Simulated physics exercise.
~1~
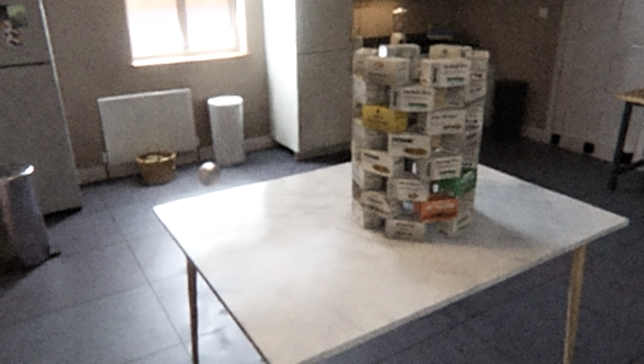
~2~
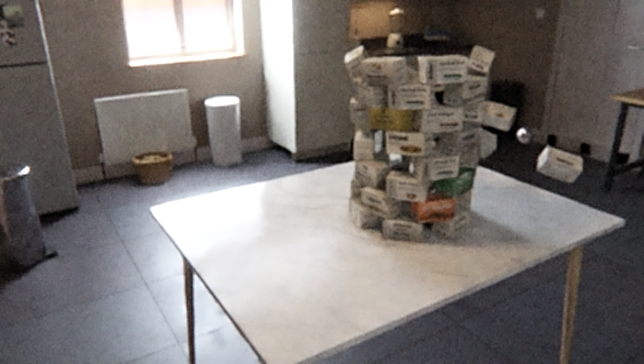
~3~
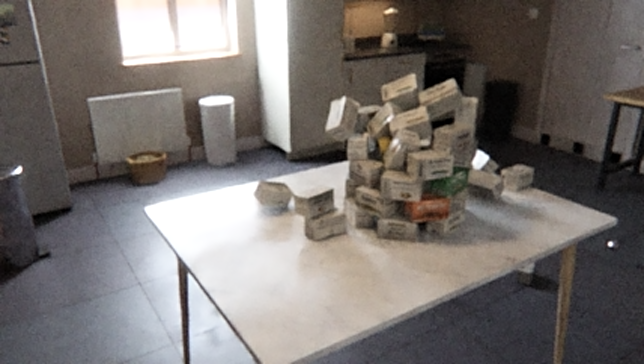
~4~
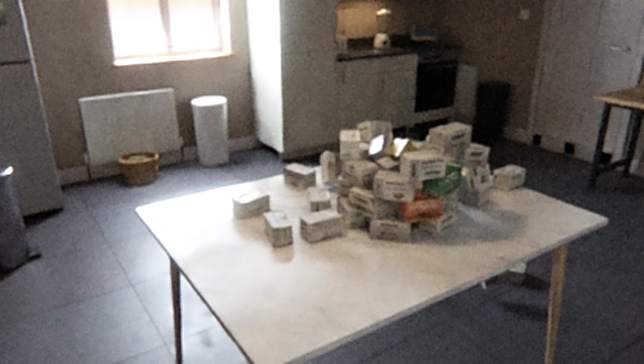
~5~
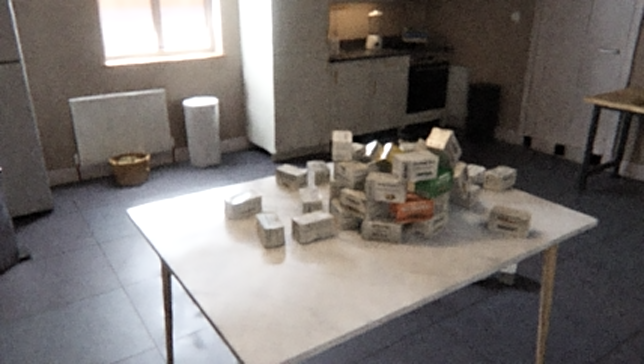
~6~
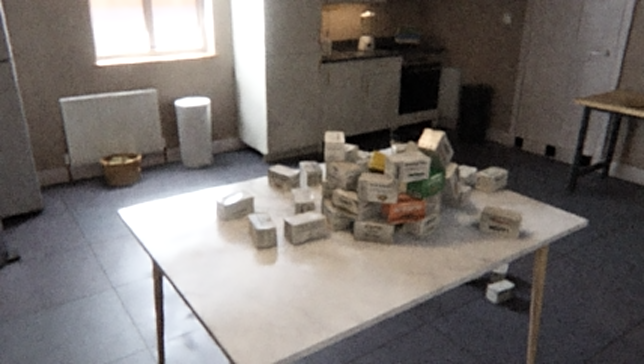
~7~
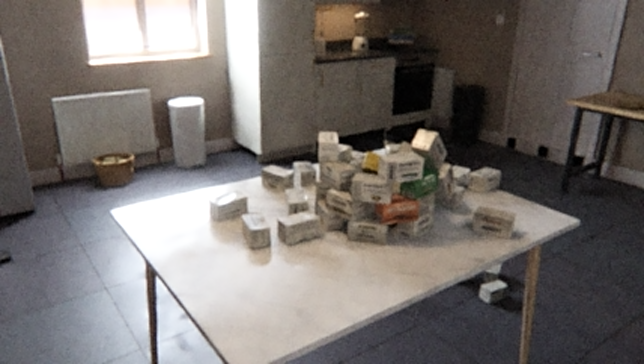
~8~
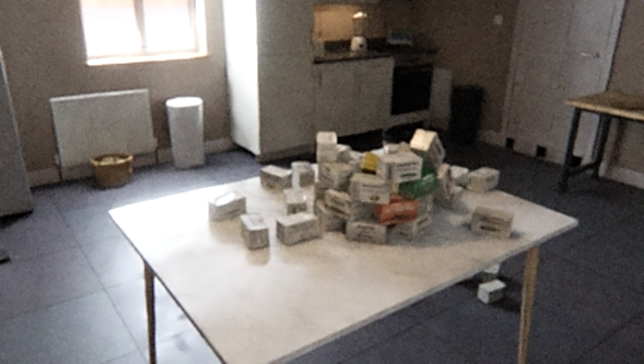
In a dim kitchen, a small ball flies into a round tower of stacked packets on a white table, knocking packets outward as the upper part collapses, and some land across the tabletop and floor, leaving a low heap with the orange and green packets still in place.
